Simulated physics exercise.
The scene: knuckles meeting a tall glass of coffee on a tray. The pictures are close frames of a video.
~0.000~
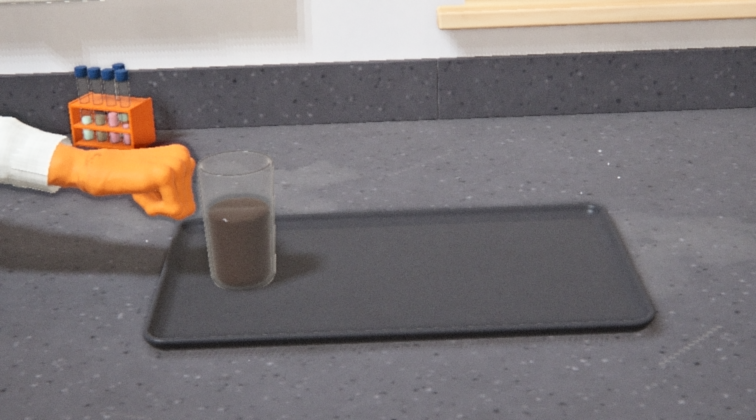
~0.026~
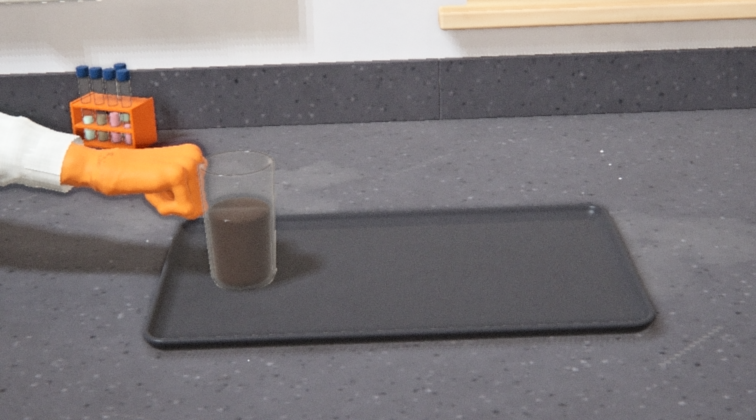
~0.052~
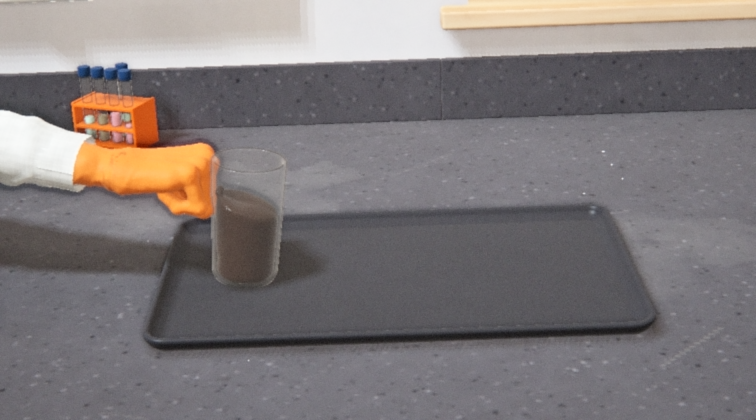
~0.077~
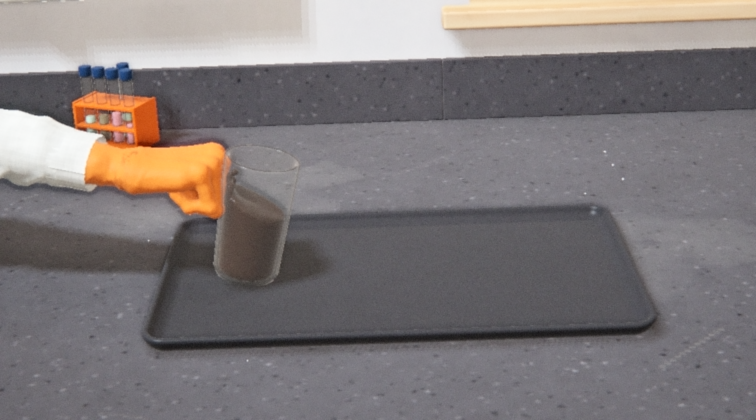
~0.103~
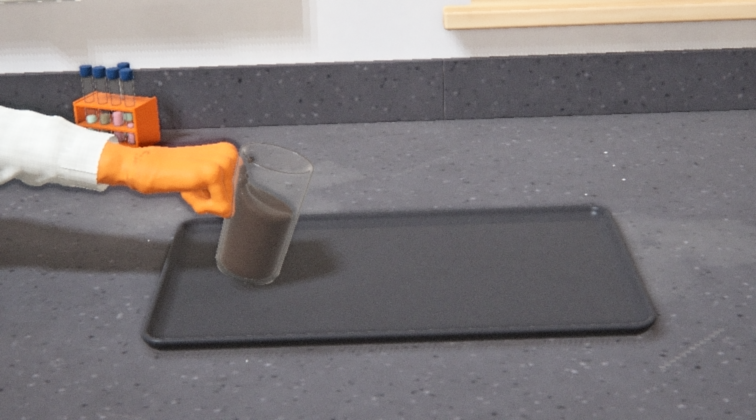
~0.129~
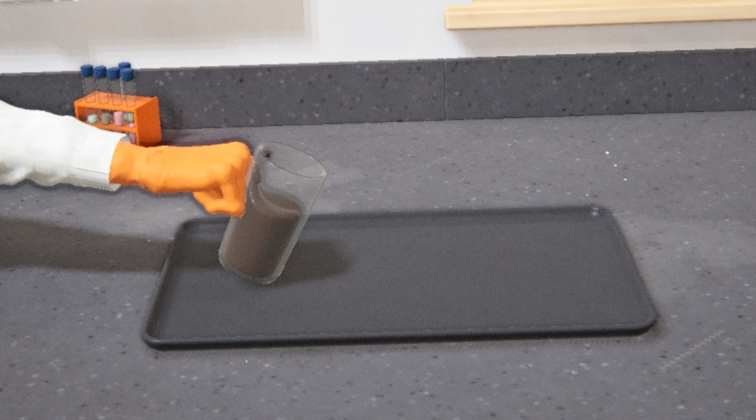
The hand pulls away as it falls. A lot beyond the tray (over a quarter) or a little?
As it turns out, over a quarter gets off the tray.
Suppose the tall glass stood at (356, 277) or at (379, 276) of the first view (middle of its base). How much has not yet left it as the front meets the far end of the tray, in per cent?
The first gives 70 %, the second 75 %.
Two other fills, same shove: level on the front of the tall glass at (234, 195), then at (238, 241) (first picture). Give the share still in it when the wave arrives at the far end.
Near 40 % and 40 %.
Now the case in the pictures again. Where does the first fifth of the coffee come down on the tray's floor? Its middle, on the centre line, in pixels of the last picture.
Close to (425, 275).
A moment on, the tall glass is falling and 100 per cent is in the glass, 0 on the tray and 0 above or beyond its rim.
Next, the tall glass lies on its side and 74 per cent is in the glass, 8 on the tray and 18 above or beyond its rim.
Then the tall glass lies on its side and 38 per cent is in the glass, 54 on the tray and 8 above or beyond its rim.
Later the tall glass lies on its side and 20 per cent is in the glass, 45 on the tray and 35 above or beyond its rim.
Finally, 58 per cent is held by tray and glass, 42 is off the tray.
